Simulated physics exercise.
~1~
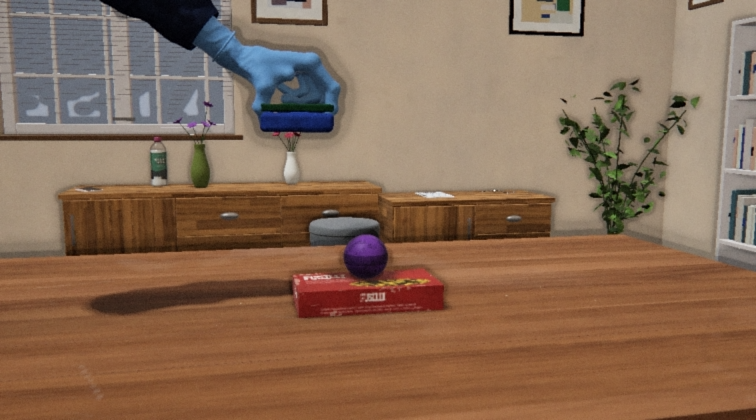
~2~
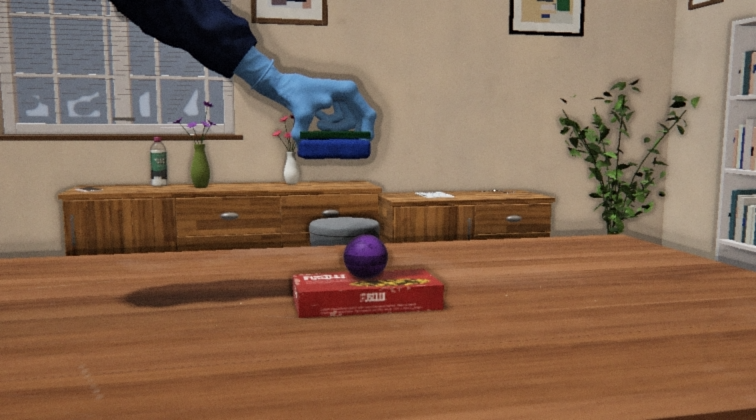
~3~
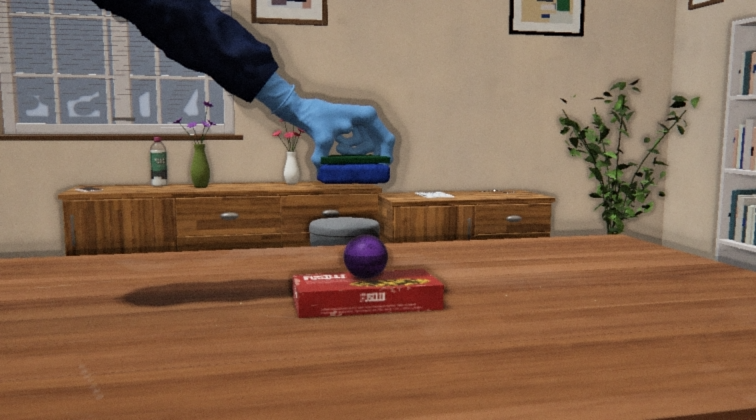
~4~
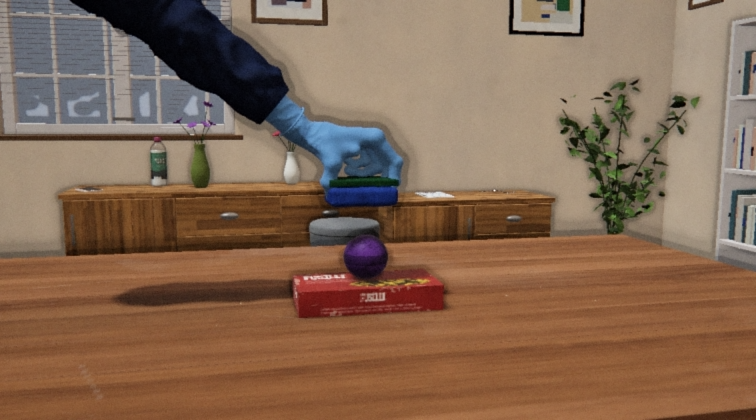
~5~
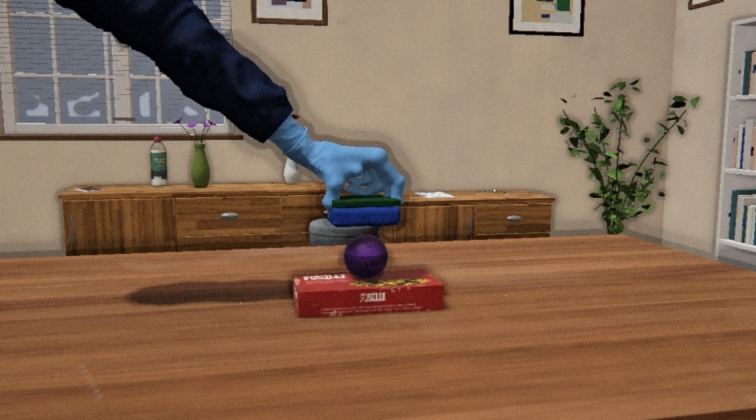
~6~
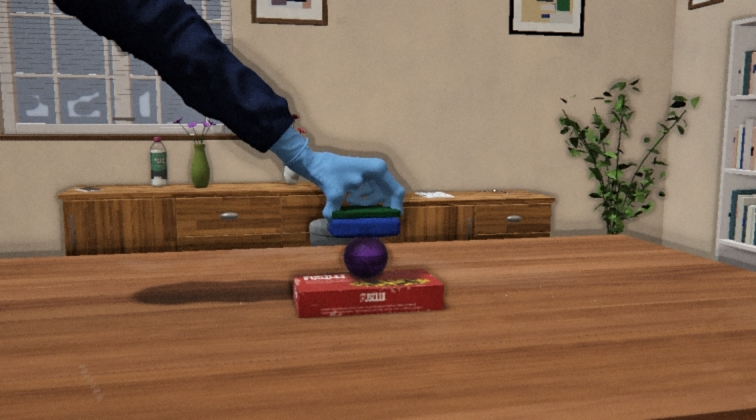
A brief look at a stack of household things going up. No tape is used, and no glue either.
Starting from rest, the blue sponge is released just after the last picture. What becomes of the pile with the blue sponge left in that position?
You'll see something goes over.
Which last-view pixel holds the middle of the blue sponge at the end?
End position in the final view: Approximately (233, 299).
Then, 0.50 s past the last view, blue sponge now fallen.
Then, 1.00 s past the last view, things are still on the move.
Then, 1.30 s past the last view, as before.
Then, 1.80 s past the last view, nothing new.
Finally, fallen, blue sponge; the other 2 still in place. Final places as the last picture's camera would see them, blue sponge near (233, 299). The pile comes apart.
